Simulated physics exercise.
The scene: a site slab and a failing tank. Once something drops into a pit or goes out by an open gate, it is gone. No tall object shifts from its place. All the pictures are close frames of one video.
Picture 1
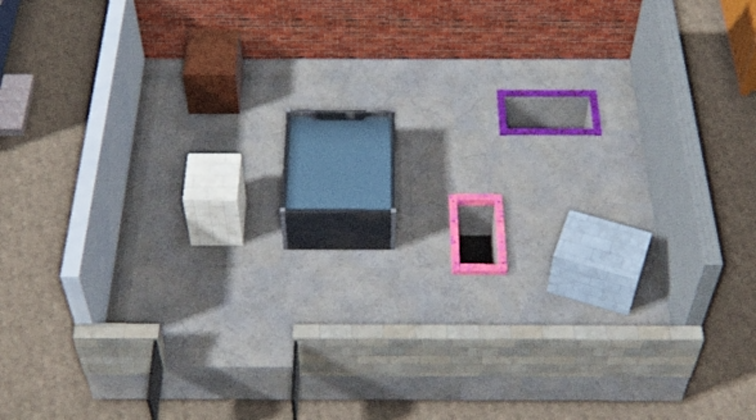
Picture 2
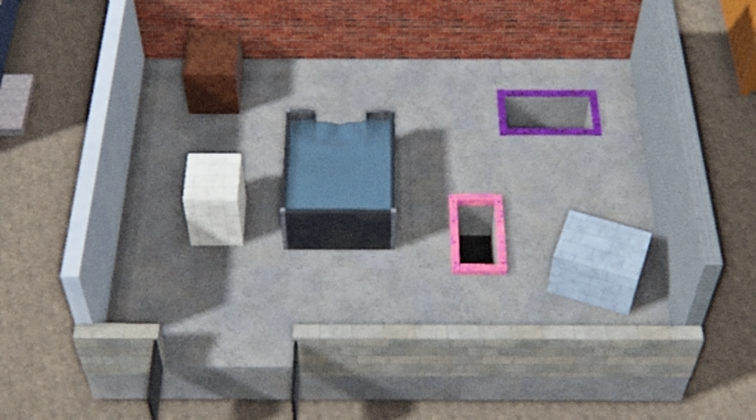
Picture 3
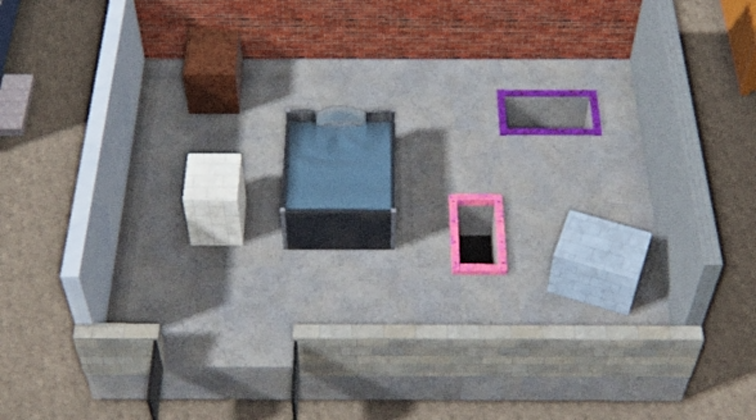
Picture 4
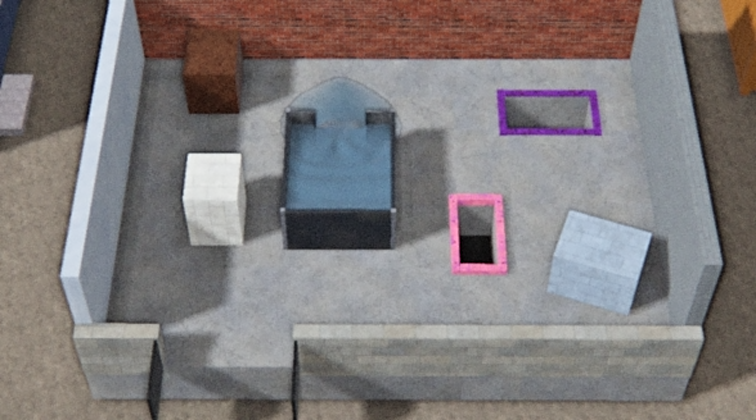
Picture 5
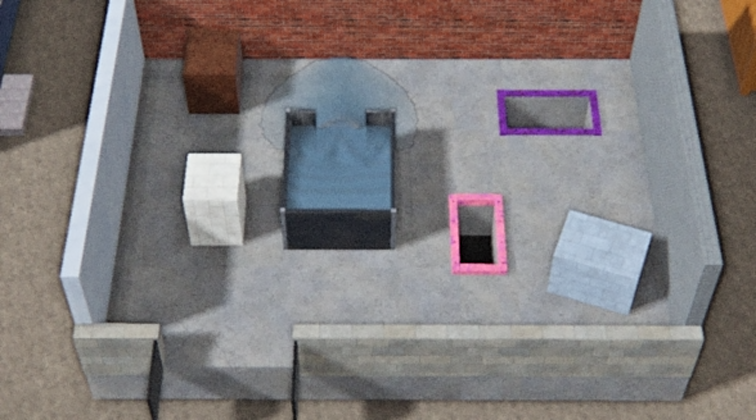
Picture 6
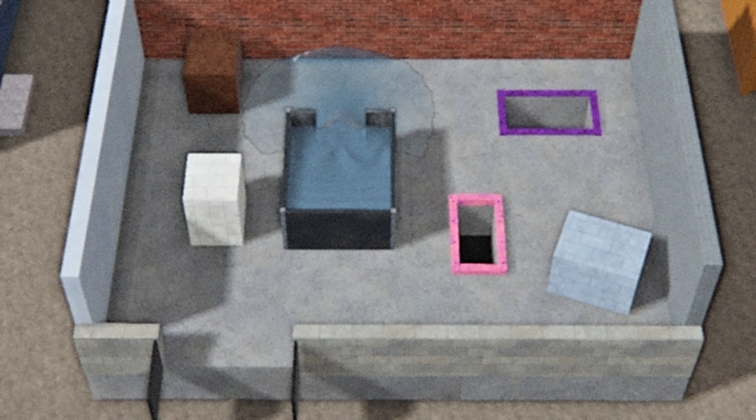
A dark open tank full of blue water stood still on a walled grey slab, then water poured through a gap in its far side and spread across the floor toward the brick wall.
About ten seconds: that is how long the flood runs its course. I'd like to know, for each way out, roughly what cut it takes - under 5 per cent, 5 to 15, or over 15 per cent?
The gate is moderately busy - draining five to fifteen per cent. The purple pit is moderately busy - draining five to fifteen per cent. The pink pit is nearly idle - draining beneath five per cent.
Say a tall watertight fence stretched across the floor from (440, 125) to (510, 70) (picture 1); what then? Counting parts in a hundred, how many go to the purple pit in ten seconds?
I'd put the purple pit at roughly 0 %.
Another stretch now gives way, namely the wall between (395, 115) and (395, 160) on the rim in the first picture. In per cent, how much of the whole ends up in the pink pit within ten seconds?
Pink: 4 %.
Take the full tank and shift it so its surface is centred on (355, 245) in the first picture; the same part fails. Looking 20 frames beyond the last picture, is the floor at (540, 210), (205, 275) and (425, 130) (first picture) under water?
Spot 1 unwetted, spot 2 unwetted, spot 3 wetted.
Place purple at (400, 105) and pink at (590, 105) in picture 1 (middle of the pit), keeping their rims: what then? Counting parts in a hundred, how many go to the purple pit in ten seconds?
Share, purple pit, approx.: 30 in a hundred.
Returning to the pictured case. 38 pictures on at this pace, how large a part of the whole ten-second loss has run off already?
About 50 per cent.
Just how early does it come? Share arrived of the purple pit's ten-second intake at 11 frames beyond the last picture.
Roughly 5 percent.
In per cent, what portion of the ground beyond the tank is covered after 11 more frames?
Near 20 in a hundred.
A moment on, water covers 15 % of the floor; the gate 0 %, the purple pit 0 %, the pink pit 0 %.
Next, water covers 20 % of the floor; the gate 0 %, the purple pit 0 %, the pink pit 0 %.
Then, water covers 45 % of the floor; the gate 0 %, the purple pit 4 %, the pink pit 0 %.
Later, water covers 75 % of the floor; the gate 2 %, the purple pit 8 %, the pink pit 0 %.
In the end, water covers 90 % of the floor; the gate 9 %, the purple pit 11 %, the pink pit 0 %.
